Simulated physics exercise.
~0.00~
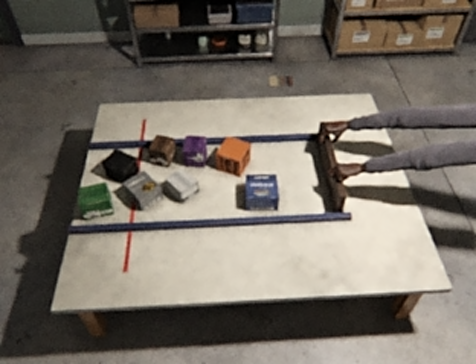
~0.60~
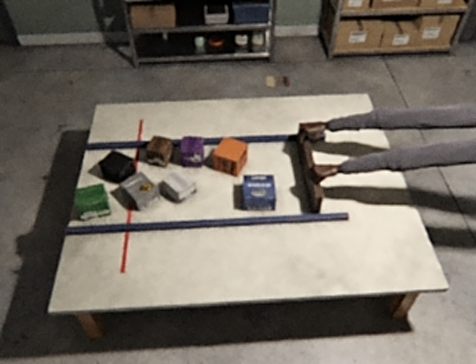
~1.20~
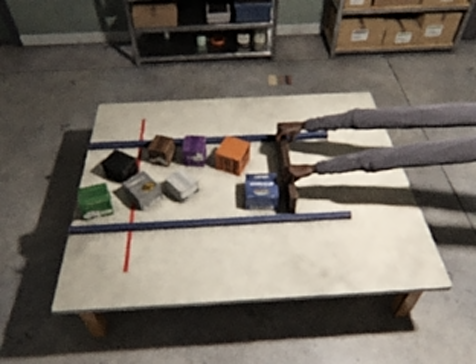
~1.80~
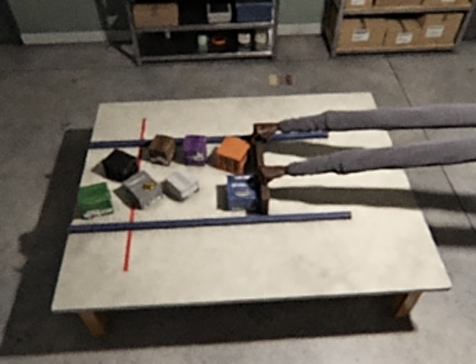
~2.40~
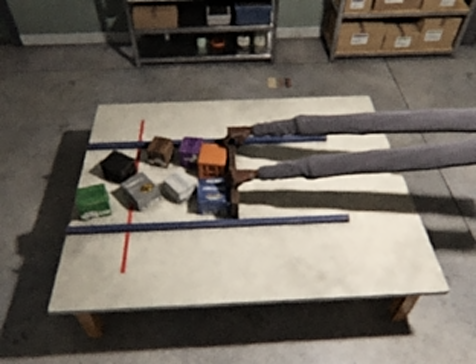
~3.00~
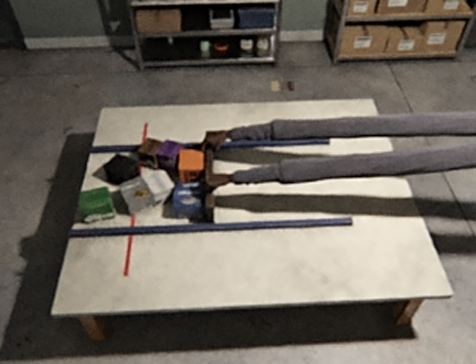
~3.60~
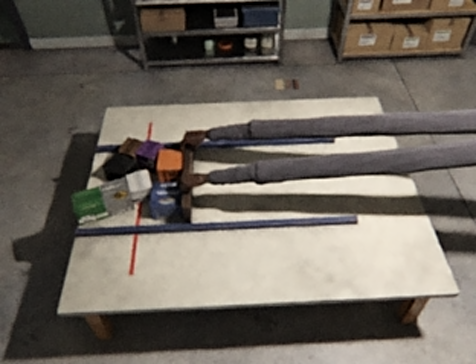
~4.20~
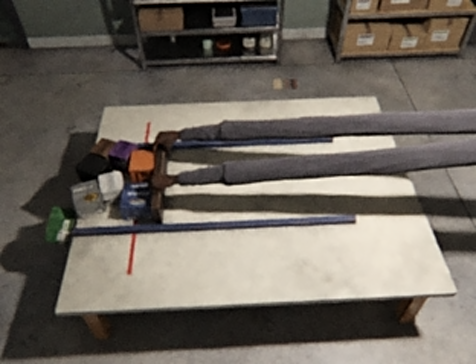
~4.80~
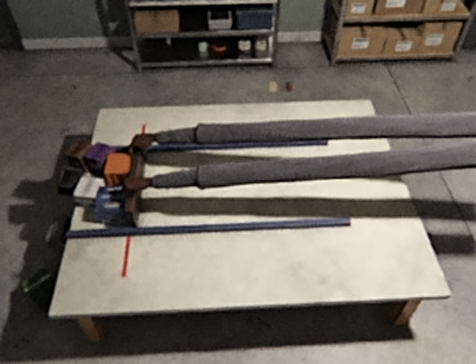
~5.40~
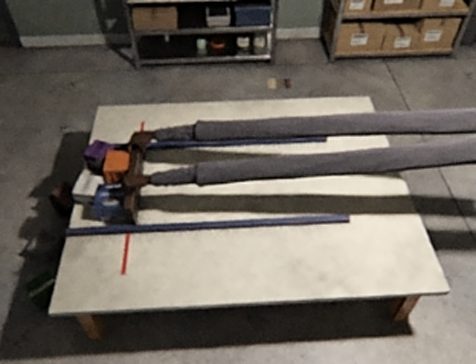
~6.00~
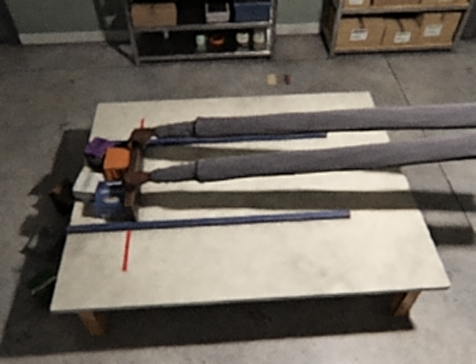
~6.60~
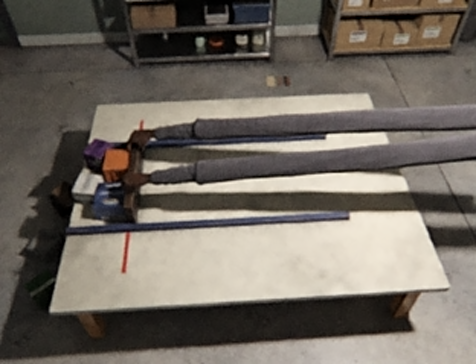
We see two gray-sleeved arms slide an upright plank leftward across a raised table, gathering a jumble of boxes and pushing them toward the left edge. The green, black, grey and brown ones go over, and the plank stops by the red tape with blue, orange and purple boxes still on top.
